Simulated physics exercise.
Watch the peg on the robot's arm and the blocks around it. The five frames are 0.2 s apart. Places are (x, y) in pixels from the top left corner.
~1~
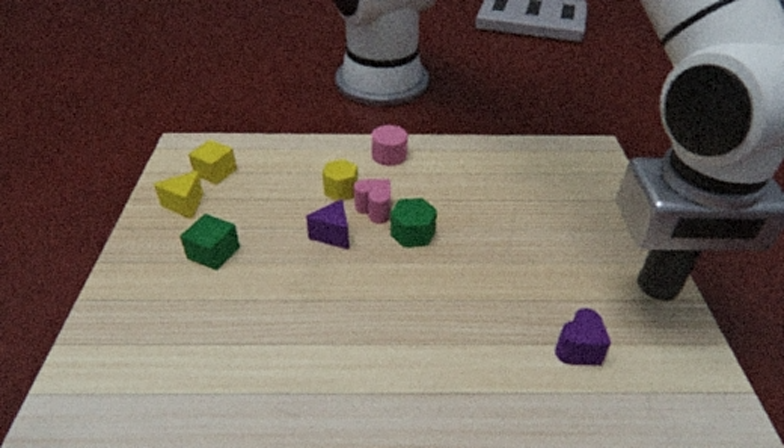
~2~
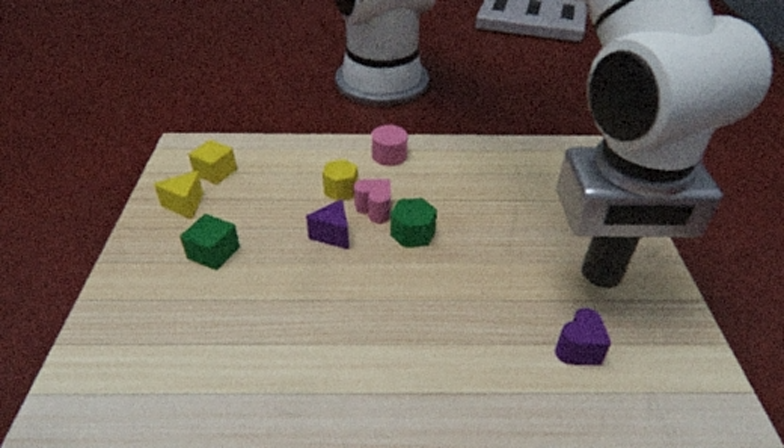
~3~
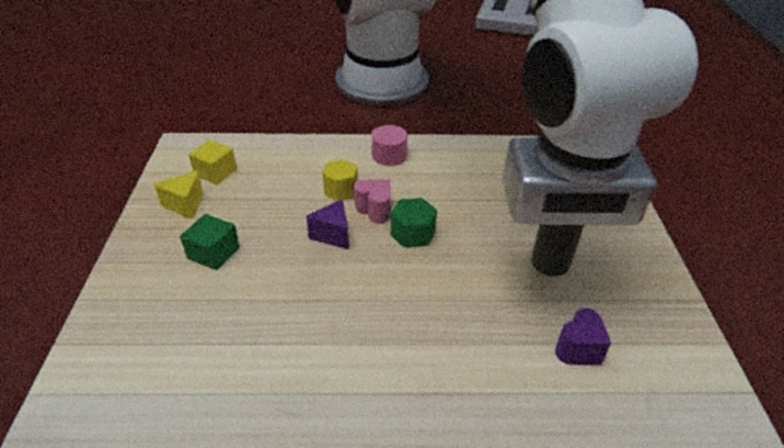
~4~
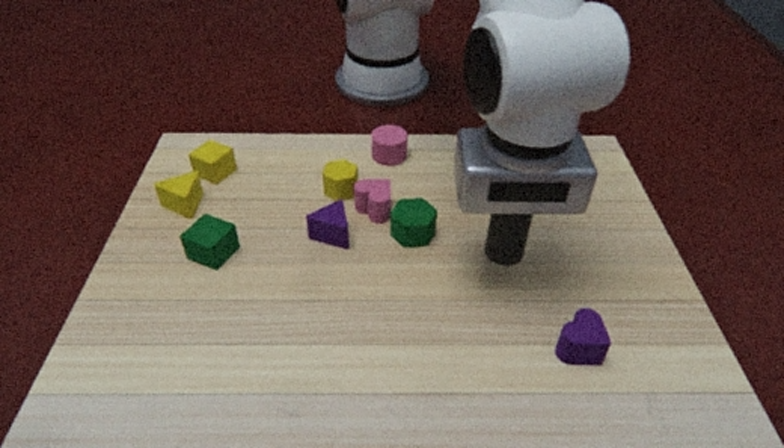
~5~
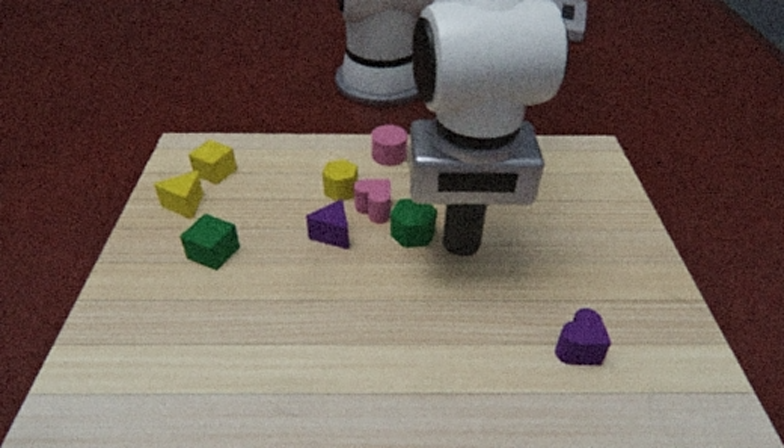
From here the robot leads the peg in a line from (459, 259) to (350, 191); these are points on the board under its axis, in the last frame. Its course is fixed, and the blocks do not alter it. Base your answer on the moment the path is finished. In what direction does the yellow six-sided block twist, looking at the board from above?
Anticlockwise, looking down.
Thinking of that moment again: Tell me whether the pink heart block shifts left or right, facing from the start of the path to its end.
The answer is right.
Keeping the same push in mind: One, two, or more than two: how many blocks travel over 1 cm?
Of all the blocks, three or more travel more than a centimetre.
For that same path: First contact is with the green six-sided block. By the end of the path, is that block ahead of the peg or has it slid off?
It is still in front.
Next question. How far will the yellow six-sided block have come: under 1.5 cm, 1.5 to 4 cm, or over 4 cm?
Final distance: More than 4 cm.
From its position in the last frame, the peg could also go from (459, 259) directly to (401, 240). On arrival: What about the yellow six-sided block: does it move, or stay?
Well, the yellow six-sided block shifts from its place.
What follows on the original path. One third of the way, peg at (420, 219); yellow six-sided block at (332, 163); pink heart block at (361, 178); green six-sided block at (390, 195).
Two thirds of the way, peg at (382, 196); yellow six-sided block at (304, 147), turned 65° anticlockwise; pink heart block at (336, 154); green six-sided block at (358, 173), turned 20° clockwise.
At the end, peg at (349, 175); purple three-sided block unmoved; yellow six-sided block at (296, 144), turned 85° anticlockwise; pink heart block at (325, 132), turned 45° clockwise; green six-sided block at (331, 152), turned 35° clockwise.
